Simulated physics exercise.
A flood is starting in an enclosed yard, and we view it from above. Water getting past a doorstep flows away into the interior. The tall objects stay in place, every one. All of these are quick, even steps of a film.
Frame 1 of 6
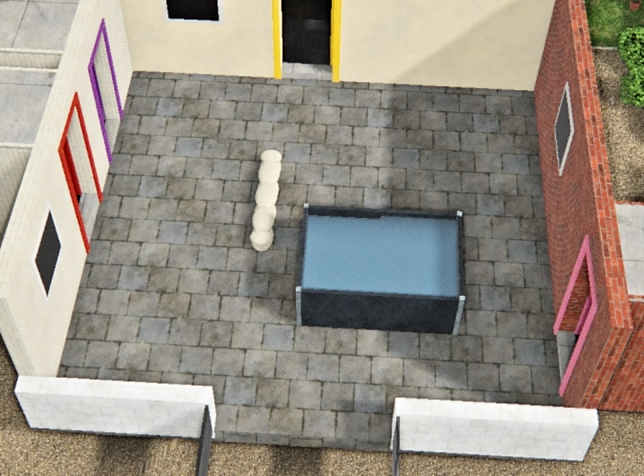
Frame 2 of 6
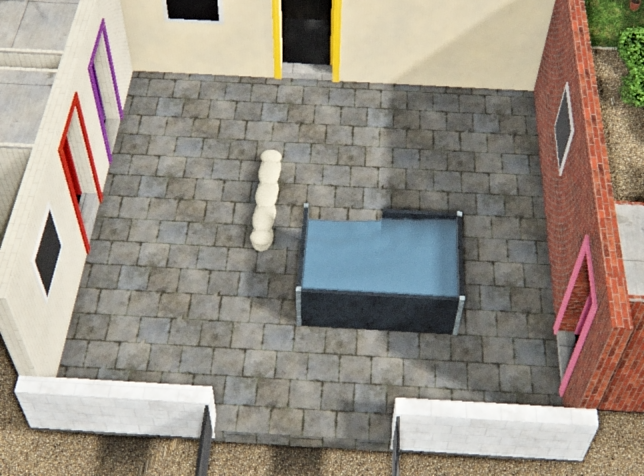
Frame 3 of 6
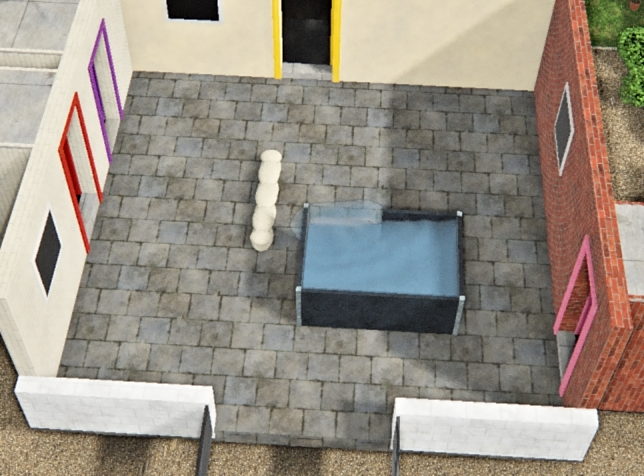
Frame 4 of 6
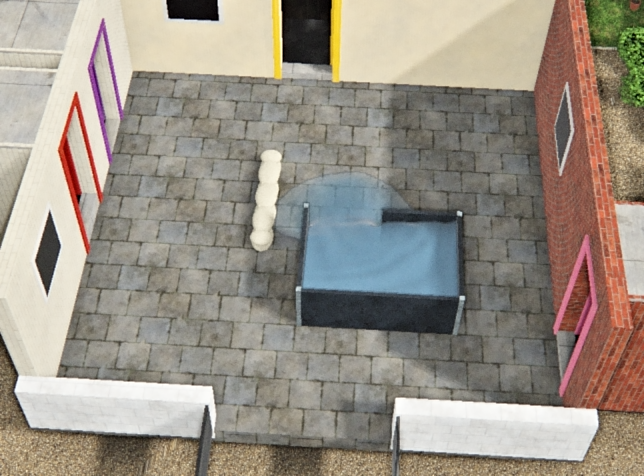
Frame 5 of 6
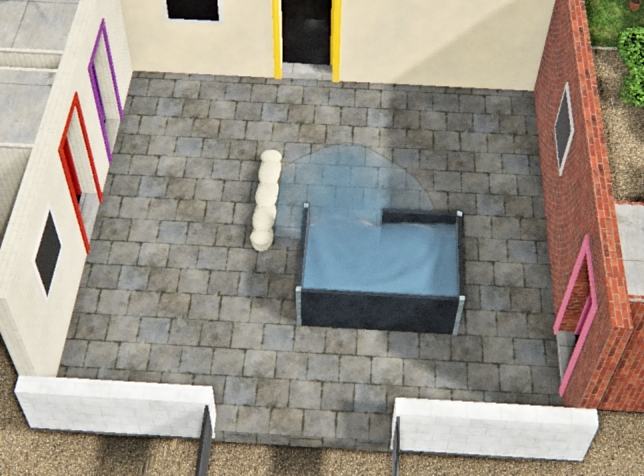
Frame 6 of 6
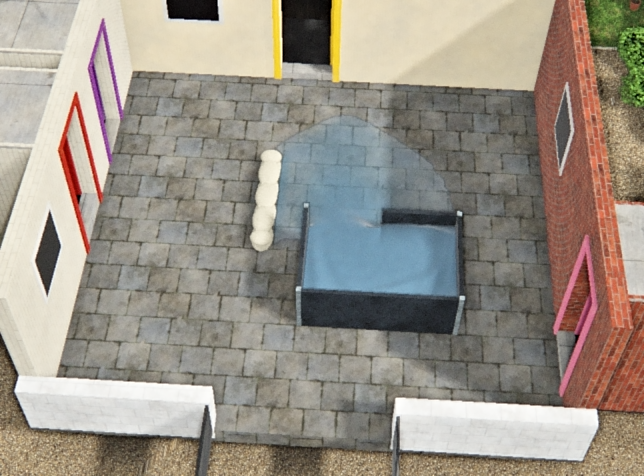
Water pours through a gap in the tank's far side and spreads across the paved yard.
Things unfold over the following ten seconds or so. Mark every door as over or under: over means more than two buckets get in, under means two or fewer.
Yellow door - over; purple door - over; red door - under; pink door - under.
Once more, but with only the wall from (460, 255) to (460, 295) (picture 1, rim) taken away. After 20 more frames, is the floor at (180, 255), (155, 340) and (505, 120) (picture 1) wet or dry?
In the order you gave them, I get still bare, still bare, drenched.
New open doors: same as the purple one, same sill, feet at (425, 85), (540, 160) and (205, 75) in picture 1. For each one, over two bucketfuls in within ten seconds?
Taking the new doors in the order given: The first tops it, the second tops it, the third tops it.
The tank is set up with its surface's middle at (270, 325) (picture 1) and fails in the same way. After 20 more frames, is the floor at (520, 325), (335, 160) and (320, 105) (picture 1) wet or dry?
One after the other: No water, wet, wet.
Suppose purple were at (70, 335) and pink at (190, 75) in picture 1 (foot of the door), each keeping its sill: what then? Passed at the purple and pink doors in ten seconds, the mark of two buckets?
My reading: The purple door stays within the limit, the pink door stays within the limit.
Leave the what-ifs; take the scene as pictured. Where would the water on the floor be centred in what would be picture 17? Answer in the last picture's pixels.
I reckon somewhere around (361, 211).
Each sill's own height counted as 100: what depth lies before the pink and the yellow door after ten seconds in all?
In order: Roughly 90 and 50 in a hundred.
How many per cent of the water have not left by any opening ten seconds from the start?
I'd say roughly 88 percent.
A moment on, water covers 25 % of the floor; the yellow door under two buckets in, the purple door not reached, the red door not reached, the pink door not reached.
Next, water covers 30 % of the floor; the yellow door far over two buckets in, the purple door not reached, the red door not reached, the pink door not reached.
Then, water covers 40 % of the floor; the yellow door far over two buckets in, the purple door wet at the sill, nothing in, the red door not reached, the pink door not reached.
Later, water covers 70 % of the floor; the yellow door far over two buckets in, the purple door over two buckets in, the red door wet at the sill, nothing in, the pink door wet at the sill, nothing in.
In the end, water covers 95 % of the floor; the yellow door far over two buckets in, the purple door over two buckets in, the red door wet at the sill, nothing in, the pink door wet at the sill, nothing in.
